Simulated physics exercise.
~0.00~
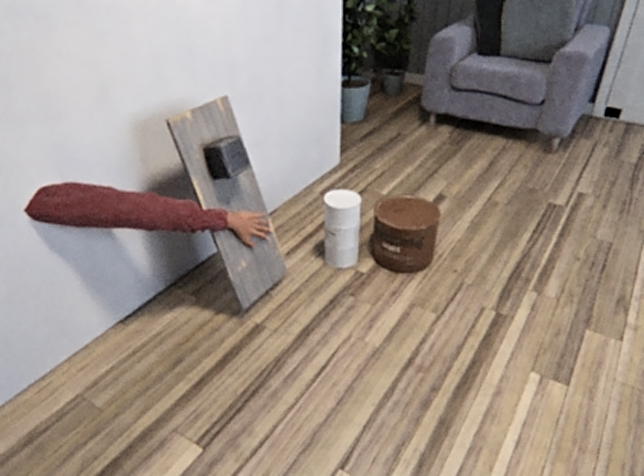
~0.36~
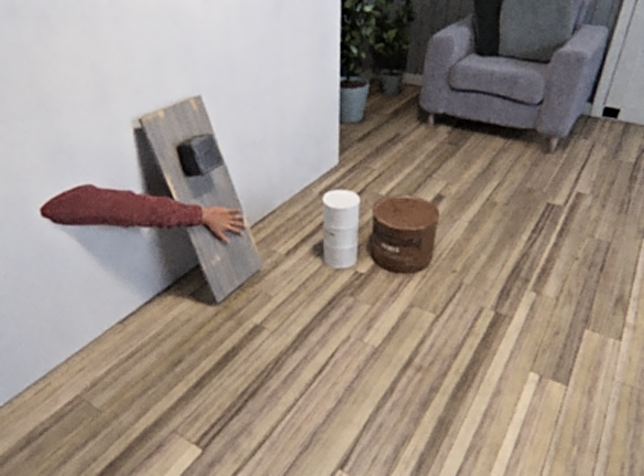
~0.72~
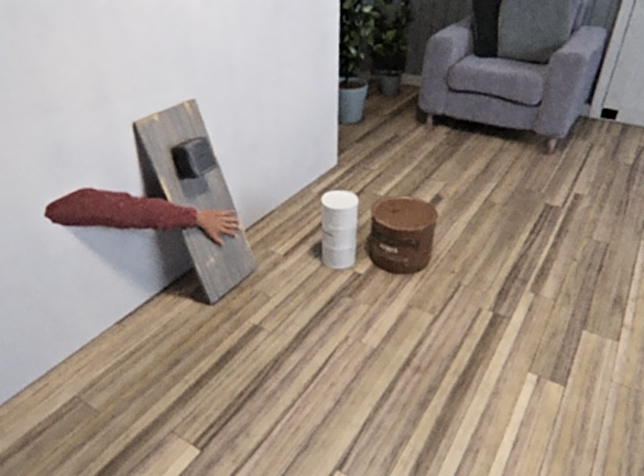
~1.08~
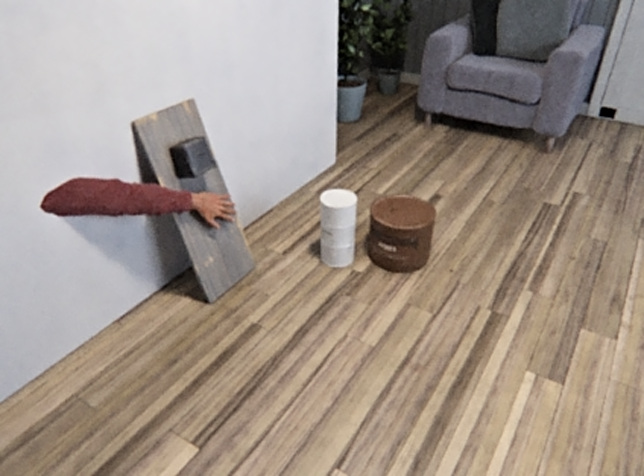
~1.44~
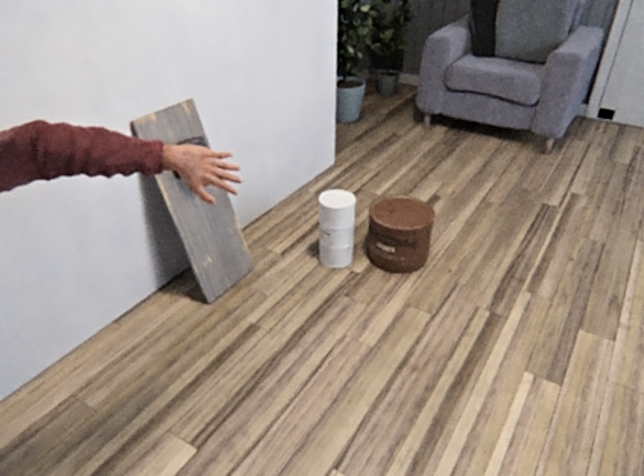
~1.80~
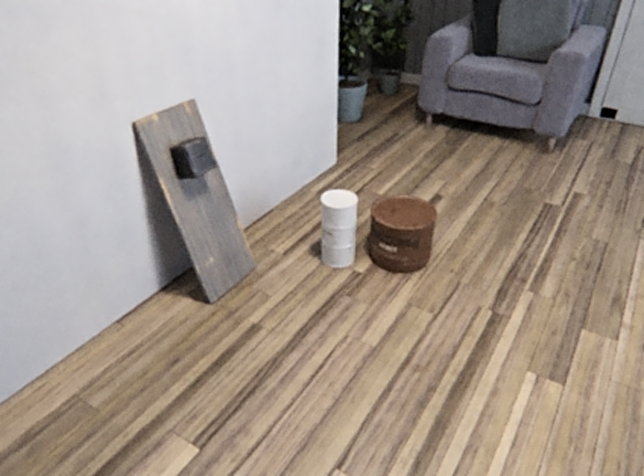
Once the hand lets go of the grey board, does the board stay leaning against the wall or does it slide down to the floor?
The board stays leaning against the wall after the hand lets go.
